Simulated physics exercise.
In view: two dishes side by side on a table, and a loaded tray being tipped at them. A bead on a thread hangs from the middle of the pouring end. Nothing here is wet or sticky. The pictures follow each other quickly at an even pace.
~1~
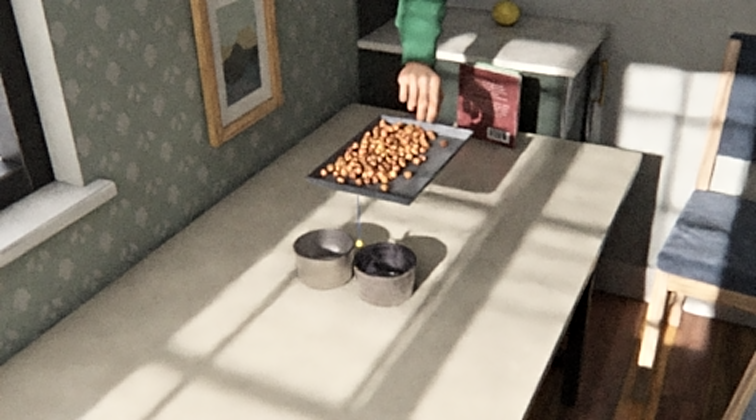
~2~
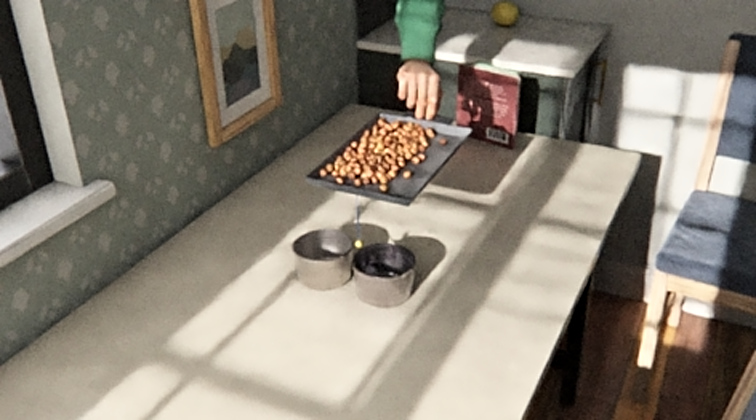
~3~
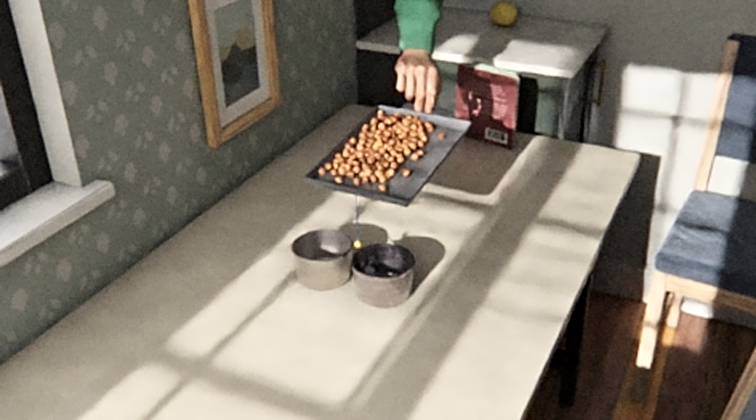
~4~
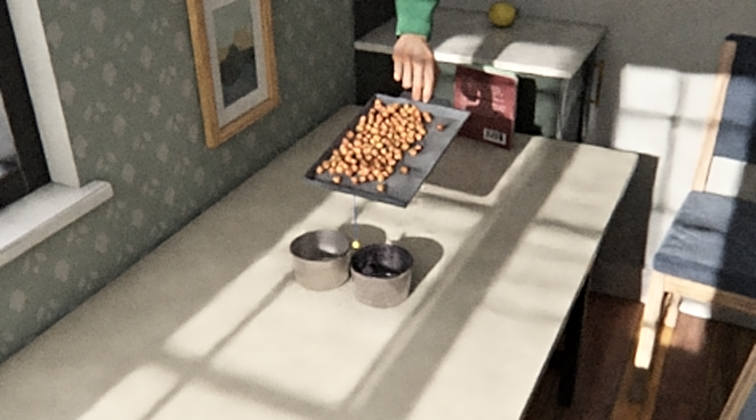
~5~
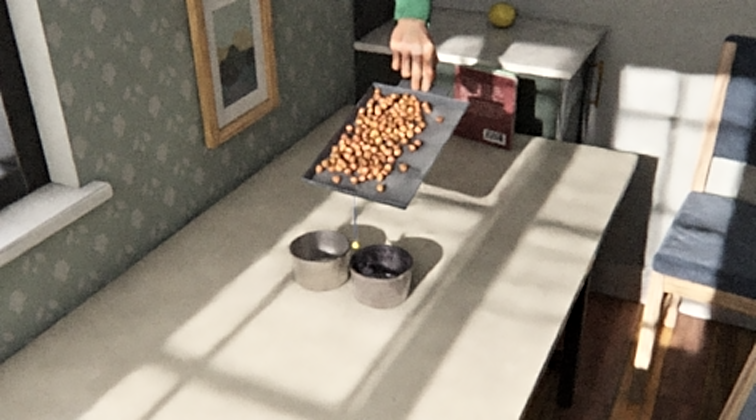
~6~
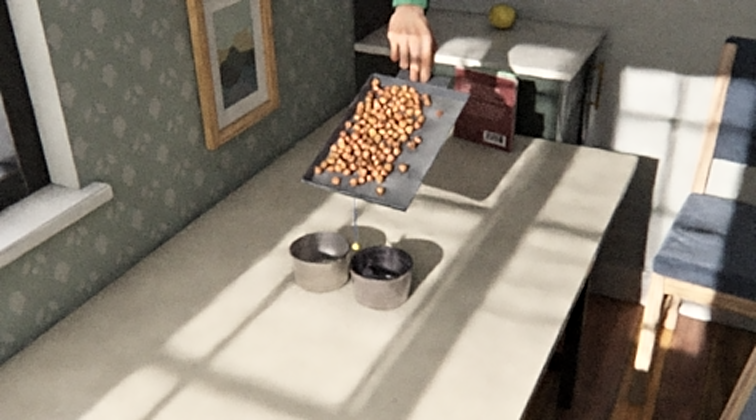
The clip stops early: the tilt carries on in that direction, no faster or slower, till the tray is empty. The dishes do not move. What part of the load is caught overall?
They take under half between them.
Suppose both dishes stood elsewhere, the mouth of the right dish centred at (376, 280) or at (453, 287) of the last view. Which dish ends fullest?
At the first place the dish on the right, at the second the left dish.
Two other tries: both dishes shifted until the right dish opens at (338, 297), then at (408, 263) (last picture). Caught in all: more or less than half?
The first try: Less than half. The second: The smaller part.
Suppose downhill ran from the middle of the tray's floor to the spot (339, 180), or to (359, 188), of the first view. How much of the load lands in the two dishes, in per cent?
Near 60 % and 30 %.
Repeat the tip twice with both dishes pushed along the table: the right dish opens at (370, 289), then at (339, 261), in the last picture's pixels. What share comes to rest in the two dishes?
First some 60, then 30 per cent.
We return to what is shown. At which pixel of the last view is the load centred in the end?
Close to (357, 320).
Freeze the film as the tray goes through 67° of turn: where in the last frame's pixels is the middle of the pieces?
Near (367, 191).
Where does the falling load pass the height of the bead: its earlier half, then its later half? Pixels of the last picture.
Early half (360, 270), late half (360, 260).
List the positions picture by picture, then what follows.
In the first picture, corners of the pouring end (311, 176) and (409, 197), level; middle of the load (389, 152), hazelnuts; left dish (310, 271); right dish (372, 288); bead on its thread (360, 244).
In the second picture, corners of the pouring end (311, 176) and (408, 198), level; middle of the load (388, 151).
In the third picture, corners of the pouring end (309, 176) and (407, 199), tipped barely, lowest at the right corner; middle of the load (387, 147).
In the fourth picture, corners of the pouring end (307, 176) and (405, 200), tipped a little, lowest at the right corner; middle of the load (384, 141).
In the fifth picture, corners of the pouring end (307, 177) and (405, 202), tipped clearly, lowest at the right corner; middle of the load (383, 136).
In the sixth picture, corners of the pouring end (306, 178) and (405, 205), tipped clearly, lowest at the right corner; middle of the load (383, 132); left dish (306, 275); right dish (368, 291).
Just after the last frame, tray tipped steeply; the larger part on the tray; just a few in the right dish; about a tenth outside both; roughly a quarter in the air.
A moment on, tray tipped past a quarter turn; roughly a quarter in the right dish; roughly two thirds outside both; about a tenth in the air.
Further on, tray tipped past a quarter turn; roughly a quarter in the right dish; the larger part outside both.
When it is over, tray tipped past a quarter turn; roughly a quarter in the right dish; not one in the left dish; the larger part outside both.
